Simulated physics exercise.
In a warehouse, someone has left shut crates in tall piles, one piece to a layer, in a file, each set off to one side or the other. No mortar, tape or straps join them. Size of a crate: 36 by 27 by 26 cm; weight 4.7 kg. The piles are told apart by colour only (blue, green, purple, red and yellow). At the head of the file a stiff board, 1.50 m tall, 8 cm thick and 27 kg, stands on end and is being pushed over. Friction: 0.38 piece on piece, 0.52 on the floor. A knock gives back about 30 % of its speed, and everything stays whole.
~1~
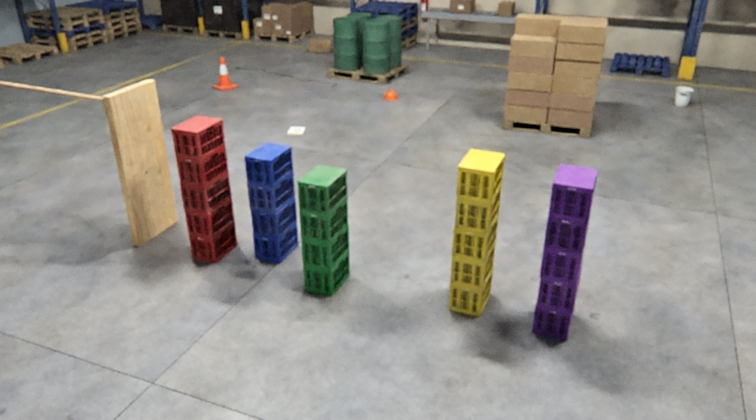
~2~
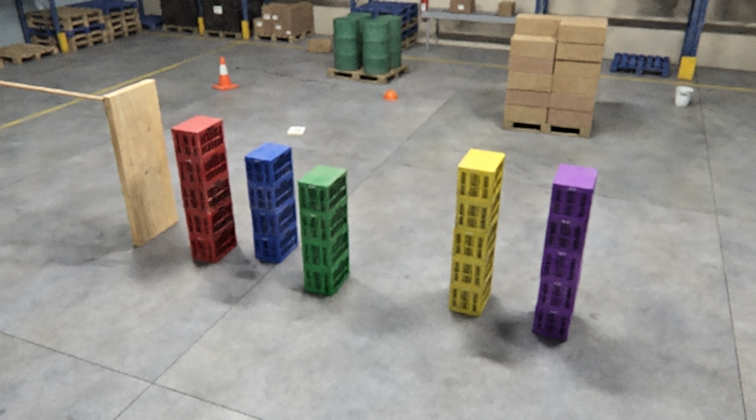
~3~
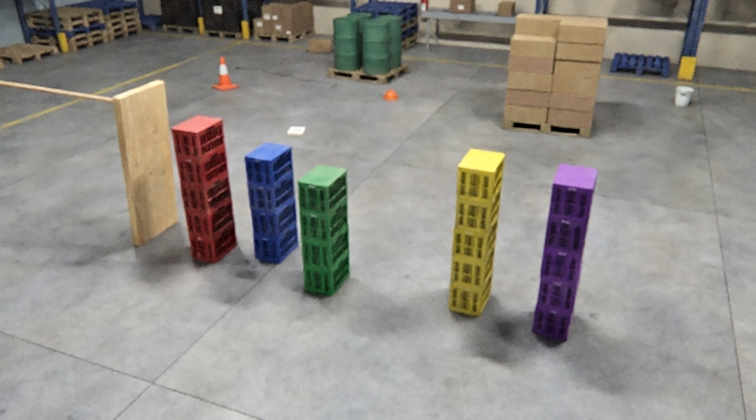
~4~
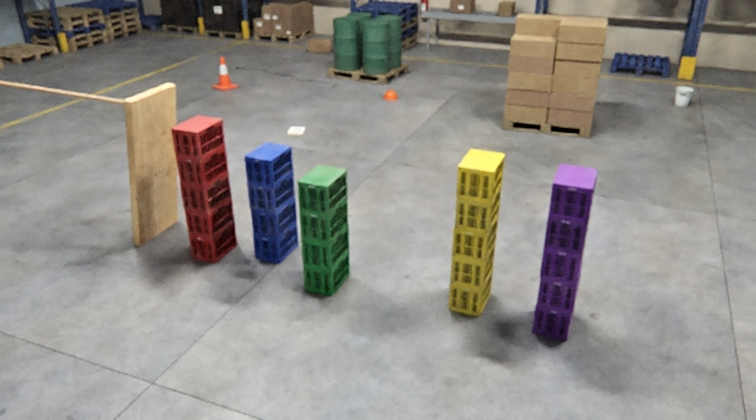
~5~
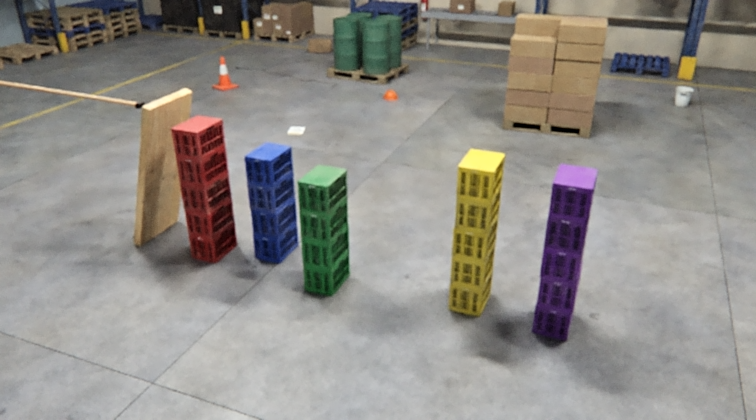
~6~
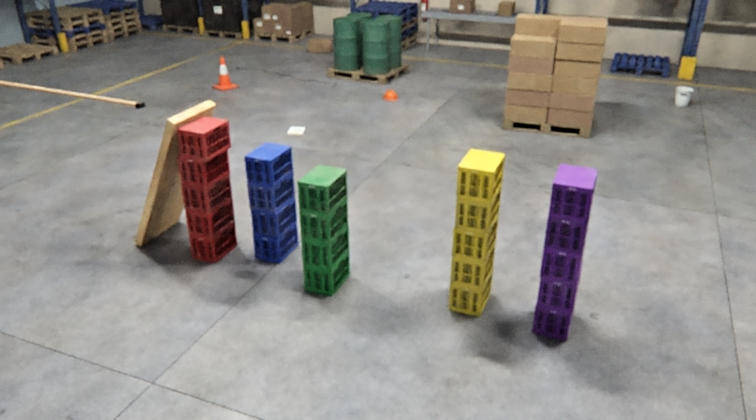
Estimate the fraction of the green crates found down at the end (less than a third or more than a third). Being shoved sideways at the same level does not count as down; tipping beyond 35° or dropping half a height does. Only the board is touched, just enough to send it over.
The part is over a third.
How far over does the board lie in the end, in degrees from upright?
About 70°.
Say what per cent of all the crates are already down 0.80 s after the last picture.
20 per cent by then.
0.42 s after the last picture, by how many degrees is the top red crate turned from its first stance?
Roughly 20°.
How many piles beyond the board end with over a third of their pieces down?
The count is 3.
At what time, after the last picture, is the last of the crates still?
Near 2.0 s.
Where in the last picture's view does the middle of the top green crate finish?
Around (529, 331).
Then, 0.42 s after the last picture, board 43° from upright; none of the 4 green crates down (0 of 23 in all colours); top green crate unmoved; top red crate leaning 20°.
Then, 0.80 s after the last picture, board 62° from upright; none of the 4 green crates down (5 of 23 in all colours); top green crate shifted 13 cm; top red crate leaning 32°, 30 cm lower.
Then, 1.14 s after the last picture, board 68° from upright; none of the 4 green crates down (9 of 23 in all colours); top green crate leaning 33°, 12 cm lower; top blue crate leaning 72°, 65 cm lower.
Then, 1.46 s after the last picture, board 68° from upright; 4 of the 4 green crates down (13 of 23 in all colours); top green crate on its side; top blue crate upside down.
At rest, board 68° from upright; 4 of the 4 green crates down (13 of 23 in all colours); top green crate on its side; top blue crate upside down. That is 100 per cent. As the last picture would show them, middles, top green crate near (529, 331), top blue crate near (455, 264).
